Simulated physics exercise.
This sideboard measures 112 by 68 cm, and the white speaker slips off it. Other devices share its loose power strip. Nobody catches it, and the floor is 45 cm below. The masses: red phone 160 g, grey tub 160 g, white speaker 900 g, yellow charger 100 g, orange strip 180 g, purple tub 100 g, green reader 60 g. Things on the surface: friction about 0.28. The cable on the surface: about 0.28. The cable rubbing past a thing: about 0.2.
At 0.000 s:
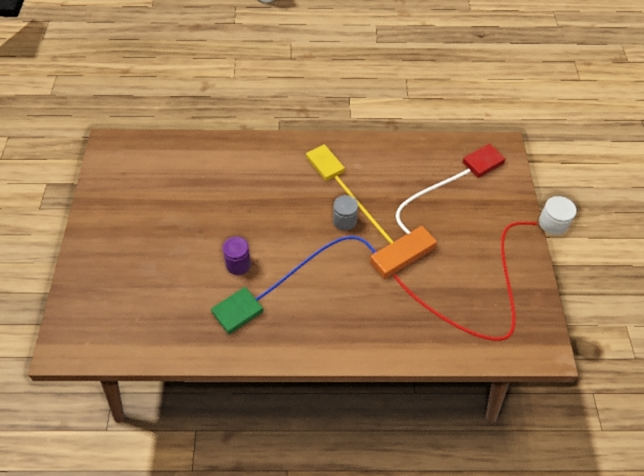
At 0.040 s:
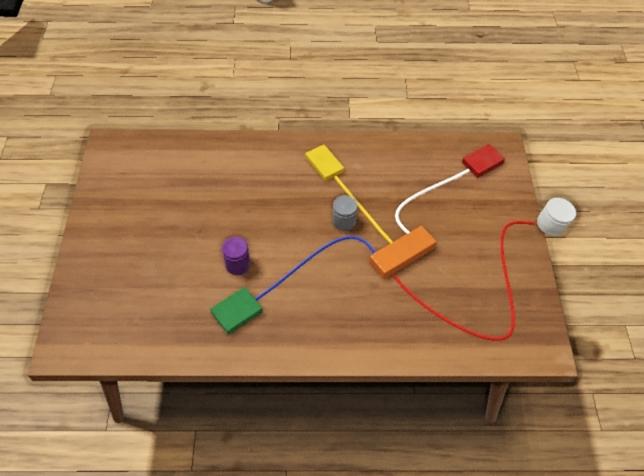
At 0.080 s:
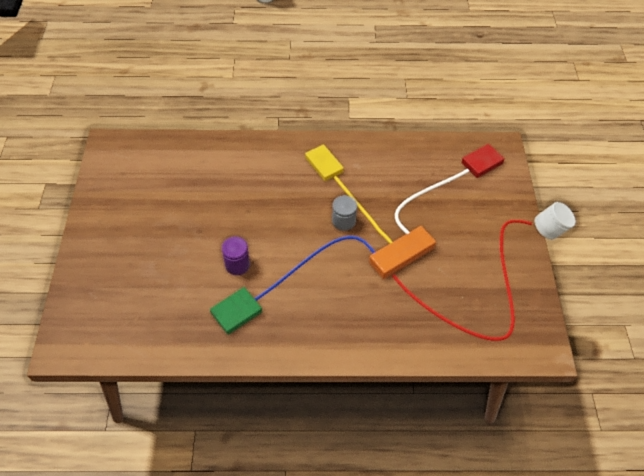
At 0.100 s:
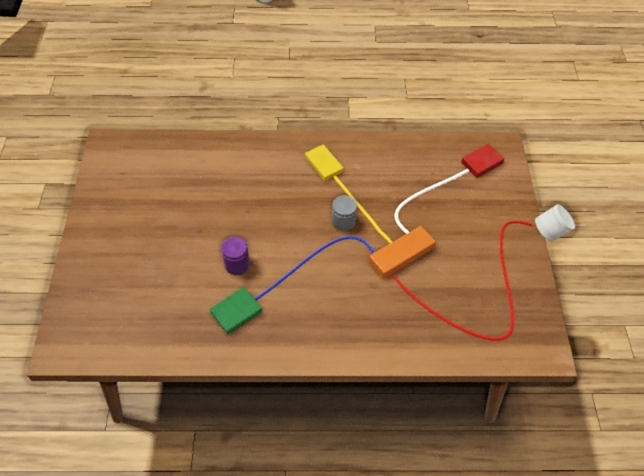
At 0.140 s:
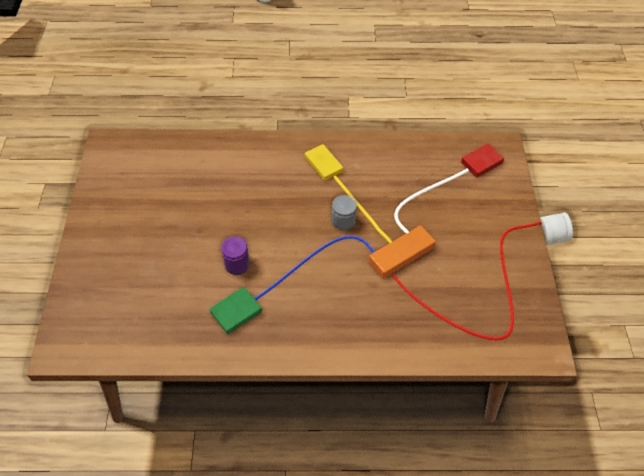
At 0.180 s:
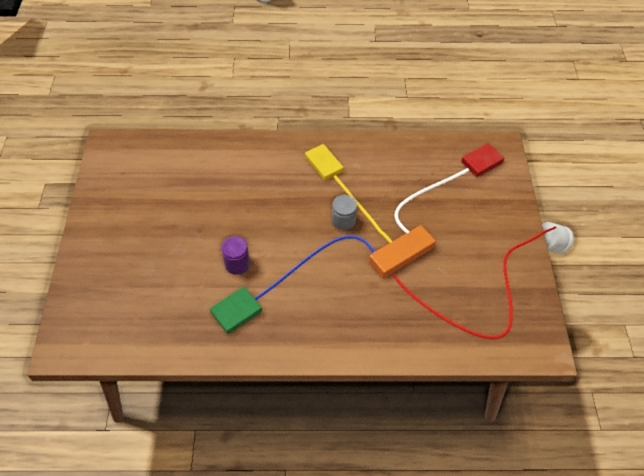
The white speaker at the table's right edge tilted and rolled over onto its side, shifting slightly downward with its red cable's end, while the orange strip, tubs and other devices stayed put.
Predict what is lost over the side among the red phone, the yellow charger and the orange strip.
Log - red phone remains on top; yellow charger remains on top; orange strip remains on top.
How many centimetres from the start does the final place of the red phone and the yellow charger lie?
About 0 cm and 11 cm.
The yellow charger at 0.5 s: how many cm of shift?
Looks like close to 7 cm, more or less.
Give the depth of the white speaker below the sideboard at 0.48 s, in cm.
I'd say close to 40 centimetres below.
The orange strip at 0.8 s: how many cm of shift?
14 cm or thereabouts.
By 0.5 s, the strip's end of the red cable at (455, 227); orange strip 10 cm off its start, yellow charger 7 cm off its start, green reader 28 cm off its start.
By 0.8 s, the strip's end of the red cable at (460, 214); orange strip 13 cm off its start, yellow charger 8 cm off its start, green reader 66 cm off its start.
By 1.1 s, the strip's end of the red cable at (460, 214); orange strip 13 cm off its start at (439, 215), yellow charger 8 cm off its start at (342, 180), green reader over the edge.
By 1.4 s, the strip's end of the red cable at (474, 213); orange strip 16 cm off its start, yellow charger 10 cm off its start, green reader over the edge.
By 2.6 s, the strip's end of the red cable at (481, 211); orange strip 17 cm off its start at (463, 214), yellow charger 11 cm off its start at (355, 188), red phone 0 cm off its start at (484, 157), green reader over the edge.
